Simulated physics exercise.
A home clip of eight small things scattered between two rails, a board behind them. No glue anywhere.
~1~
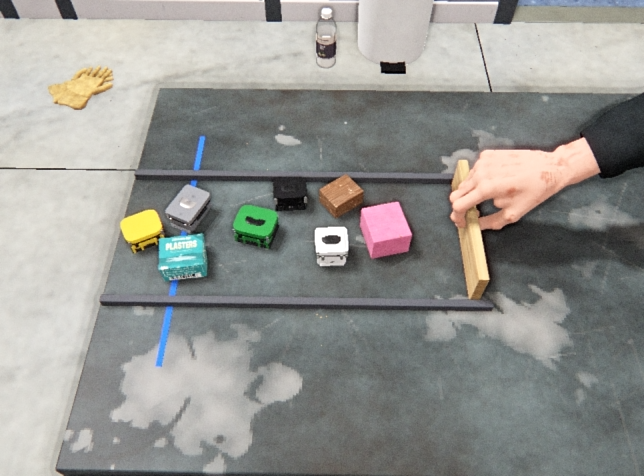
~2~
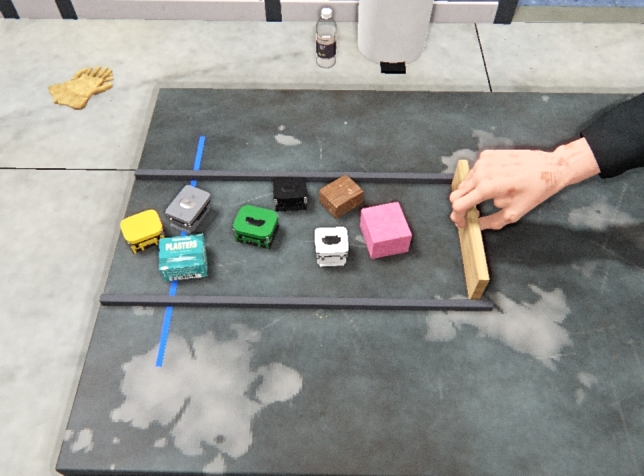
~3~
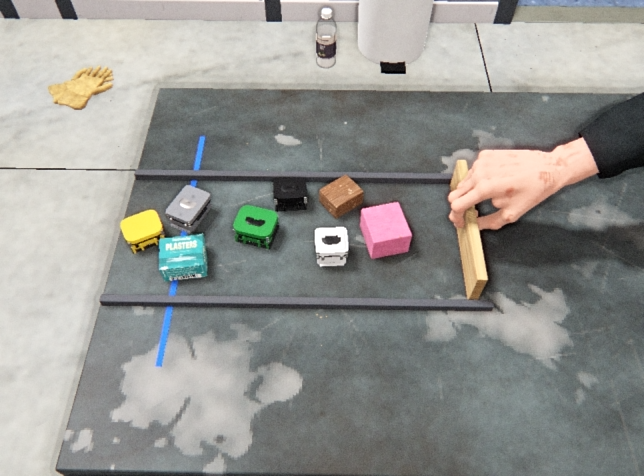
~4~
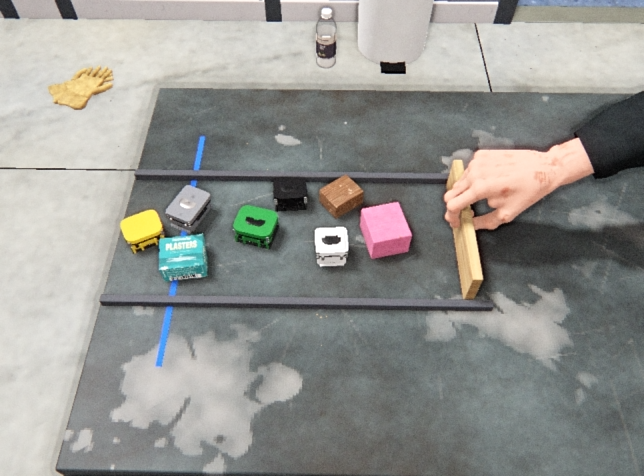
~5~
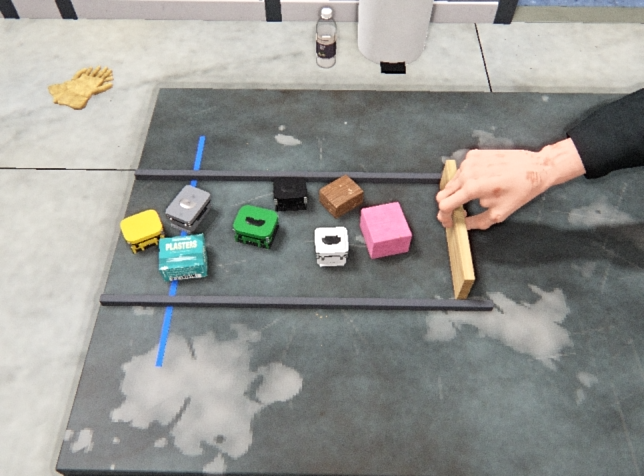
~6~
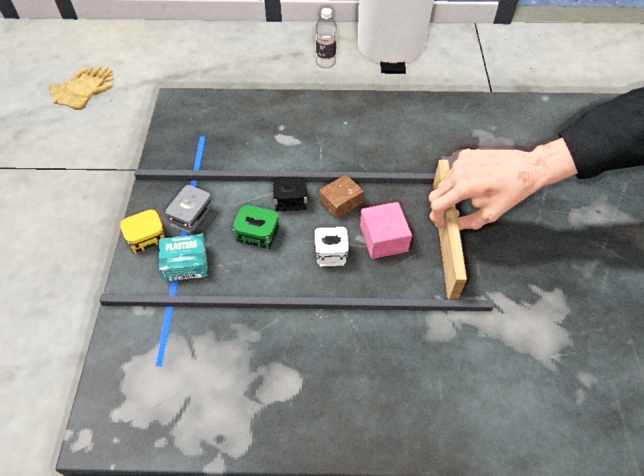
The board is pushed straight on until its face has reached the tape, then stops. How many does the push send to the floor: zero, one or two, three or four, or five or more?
In the end the number that fall off is one or two.
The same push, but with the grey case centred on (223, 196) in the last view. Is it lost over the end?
Then it tumbles off.
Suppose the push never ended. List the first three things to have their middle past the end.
Earliest first: The yellow case, the grey case, the green case.
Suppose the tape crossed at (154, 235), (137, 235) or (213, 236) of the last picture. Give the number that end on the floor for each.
It would be 5, 5 and 0.
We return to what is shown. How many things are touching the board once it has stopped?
In contact: 3.
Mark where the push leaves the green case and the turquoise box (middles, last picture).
First (125, 227), then (118, 266).
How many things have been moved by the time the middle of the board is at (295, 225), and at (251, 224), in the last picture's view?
First 5, then 8.
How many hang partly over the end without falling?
It comes to 3.
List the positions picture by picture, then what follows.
In the first frame, yellow case (144, 231); grey case (190, 209); turquoise box (184, 257); board (468, 227); tape (184, 235).
In the second frame, grey case (190, 210); black case (290, 195).
In the third frame, turquoise box (184, 257); white case (331, 247).
In the fourth frame, yellow case (144, 232); green case (257, 227).
In the fifth frame, grey case (190, 210); board (456, 227).
In the sixth frame, yellow case (144, 232); grey case (190, 210); turquoise box (184, 257); board (448, 227); tape (184, 235).
A little later, none off yet; yellow case at rest near (144, 232); grey case at rest near (190, 210); turquoise box at rest near (184, 257).
When it is over, the number that fall off is one or two; down, grey case and yellow case.
